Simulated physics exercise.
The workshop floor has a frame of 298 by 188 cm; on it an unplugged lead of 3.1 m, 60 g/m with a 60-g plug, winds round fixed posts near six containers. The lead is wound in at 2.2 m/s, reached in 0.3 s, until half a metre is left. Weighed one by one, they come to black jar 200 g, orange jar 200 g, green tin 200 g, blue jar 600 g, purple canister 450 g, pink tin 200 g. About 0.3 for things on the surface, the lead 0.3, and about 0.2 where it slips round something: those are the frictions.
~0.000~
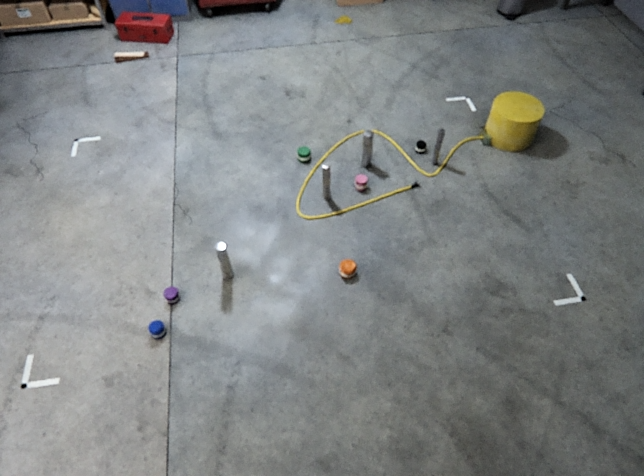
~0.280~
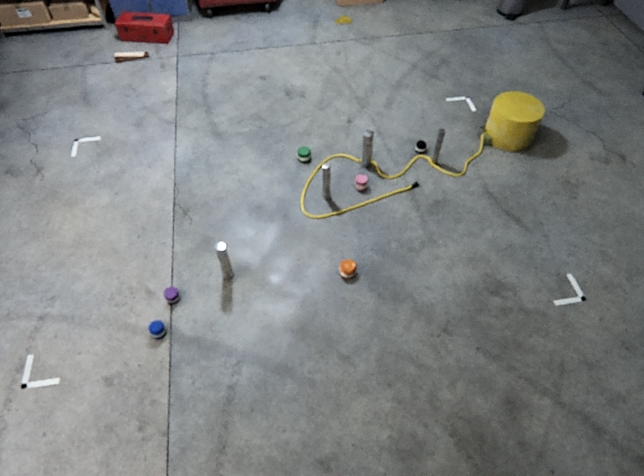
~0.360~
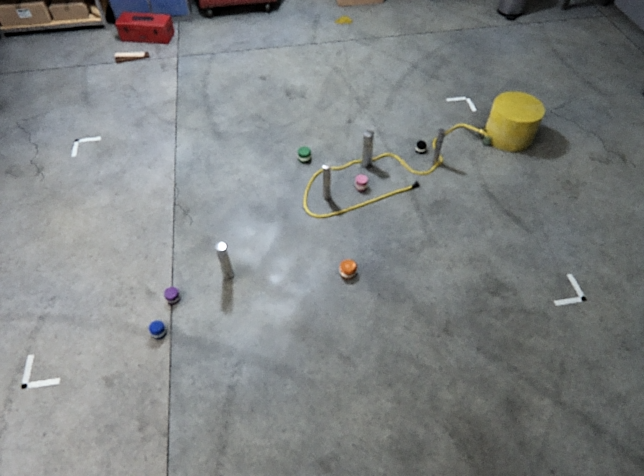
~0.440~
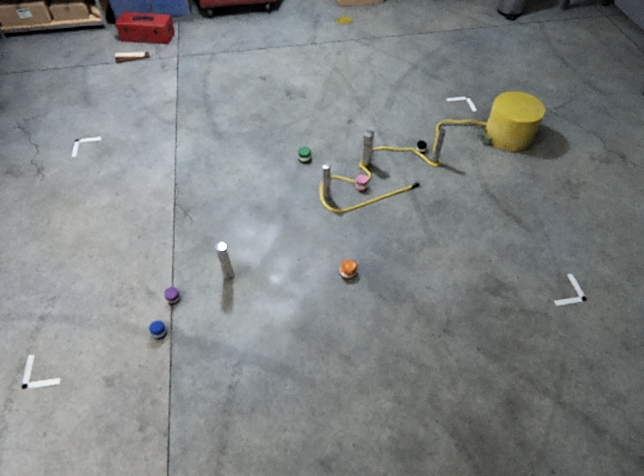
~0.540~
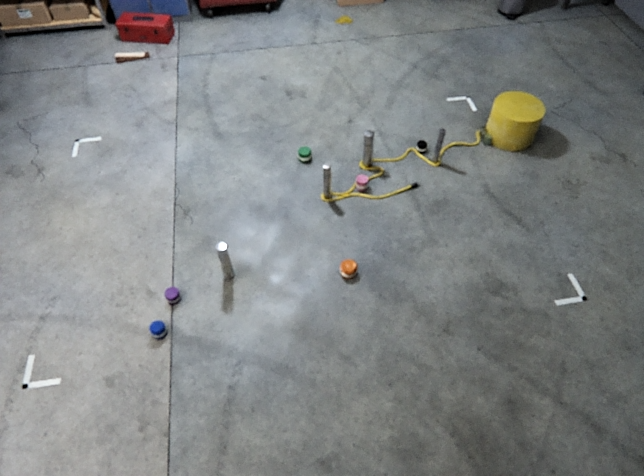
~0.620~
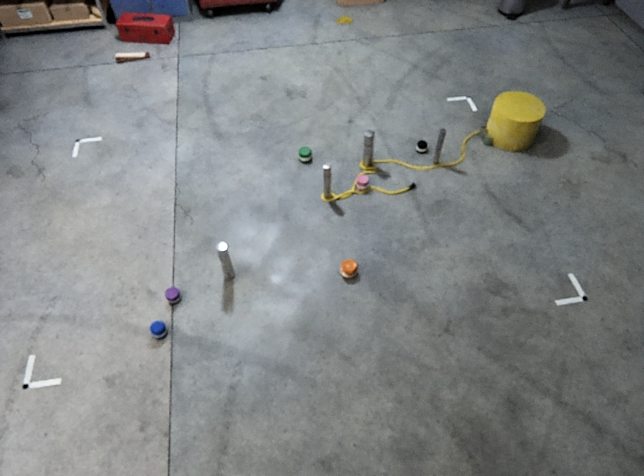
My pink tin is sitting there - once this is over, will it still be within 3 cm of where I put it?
Yes, barely budges.
By 0.9 s, plug at (349, 197); nothing else has moved.
By 1.2 s, plug at (368, 127); nothing else has moved.
By 1.5 s, plug at (417, 159); black jar lifted 10 cm.
By 1.8 s, plug at a place out of view; black jar 156 cm off its start.
By 2.6 s, plug at a place out of view; pink tin 0 cm off its start at (363, 179), black jar lifted 1101 cm.
